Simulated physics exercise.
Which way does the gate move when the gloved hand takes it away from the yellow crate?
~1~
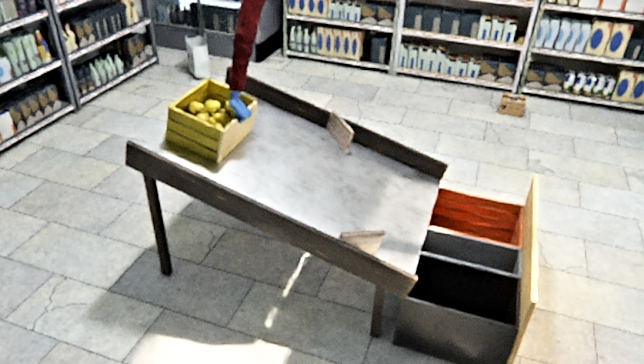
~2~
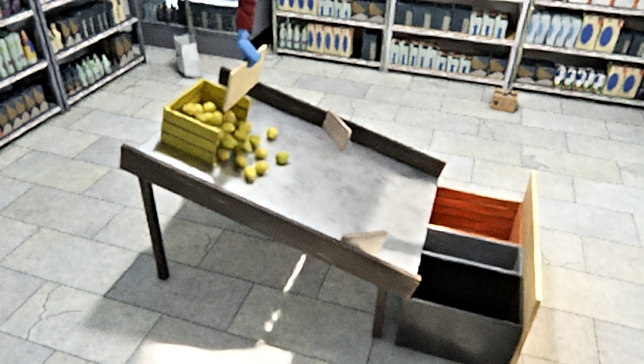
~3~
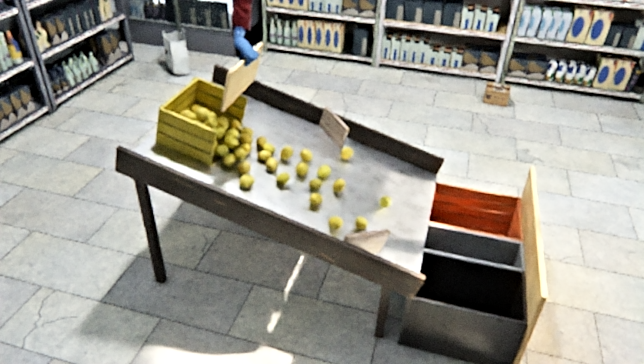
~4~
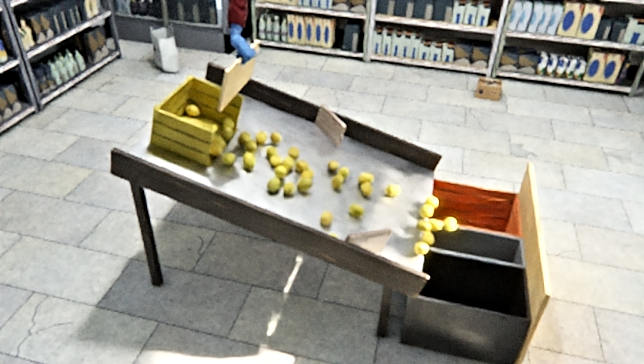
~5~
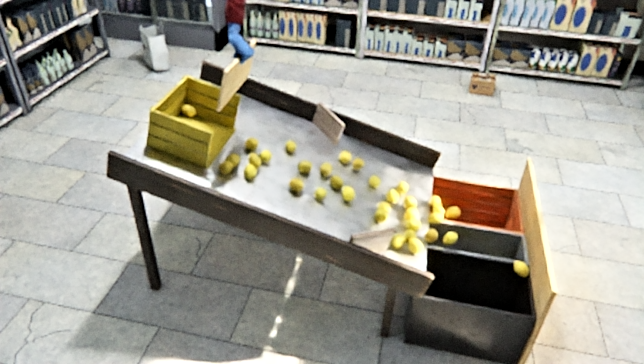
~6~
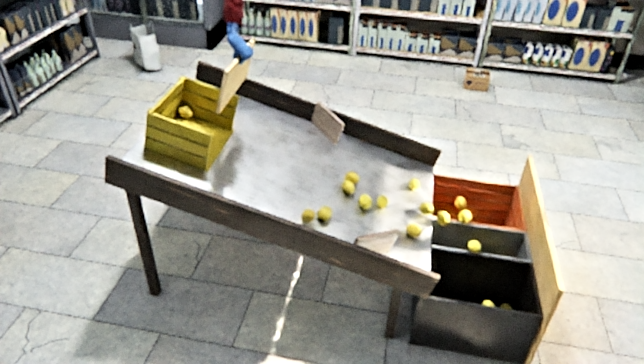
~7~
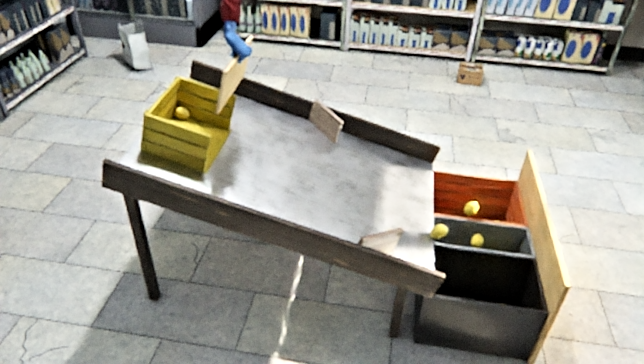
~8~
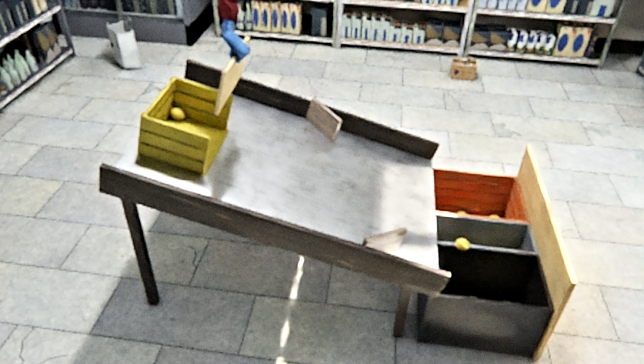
The gate moves upward, and the lemons spill out of the crate onto the slope.
